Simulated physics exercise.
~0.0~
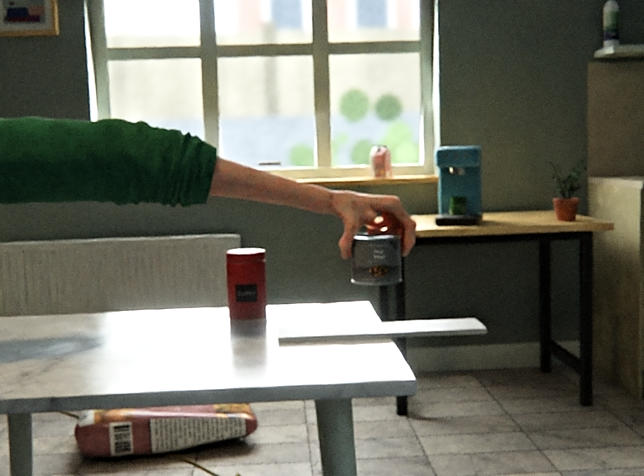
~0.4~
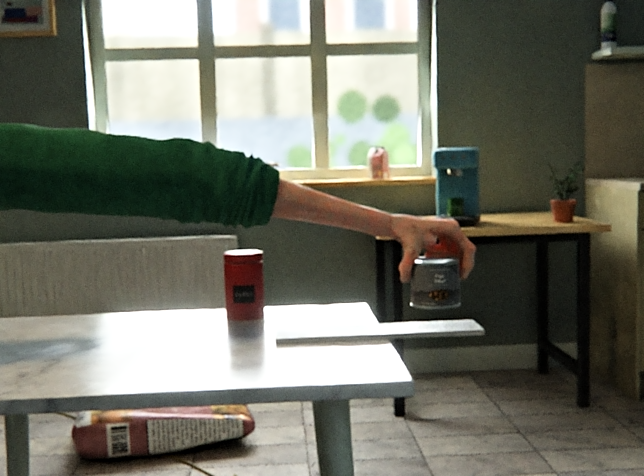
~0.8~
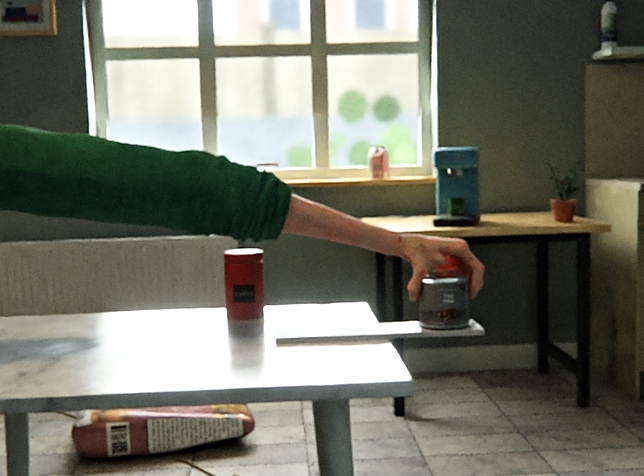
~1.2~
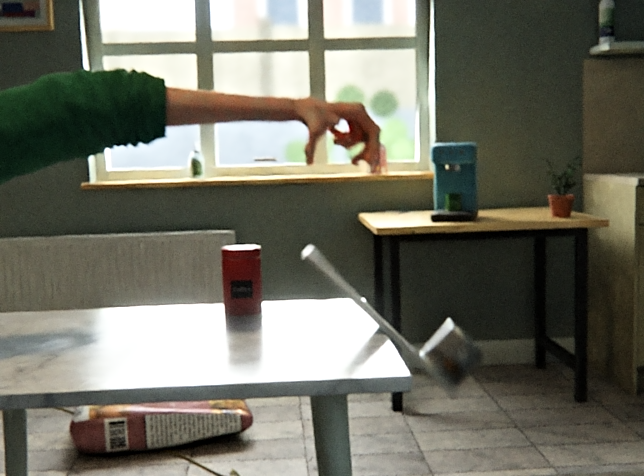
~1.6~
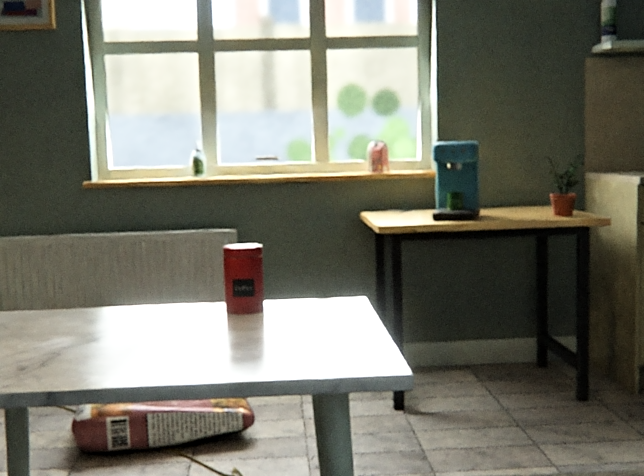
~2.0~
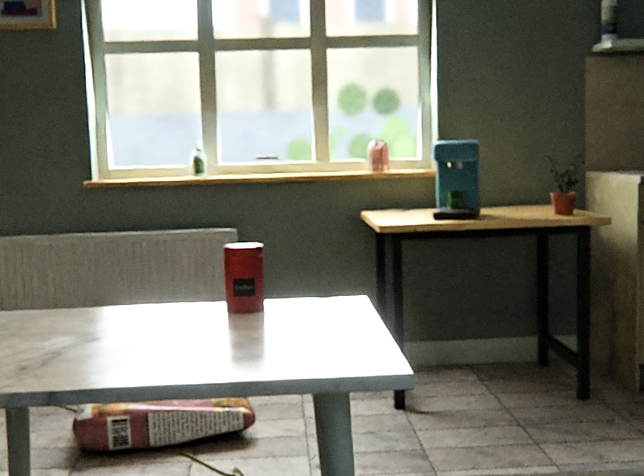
A grey tin is carried right by a hand and lowered onto the overhanging end of a white board on a table; as the hand lets go and draws back, board and tin tip off the edge and drop from view, leaving the red jar standing in place.
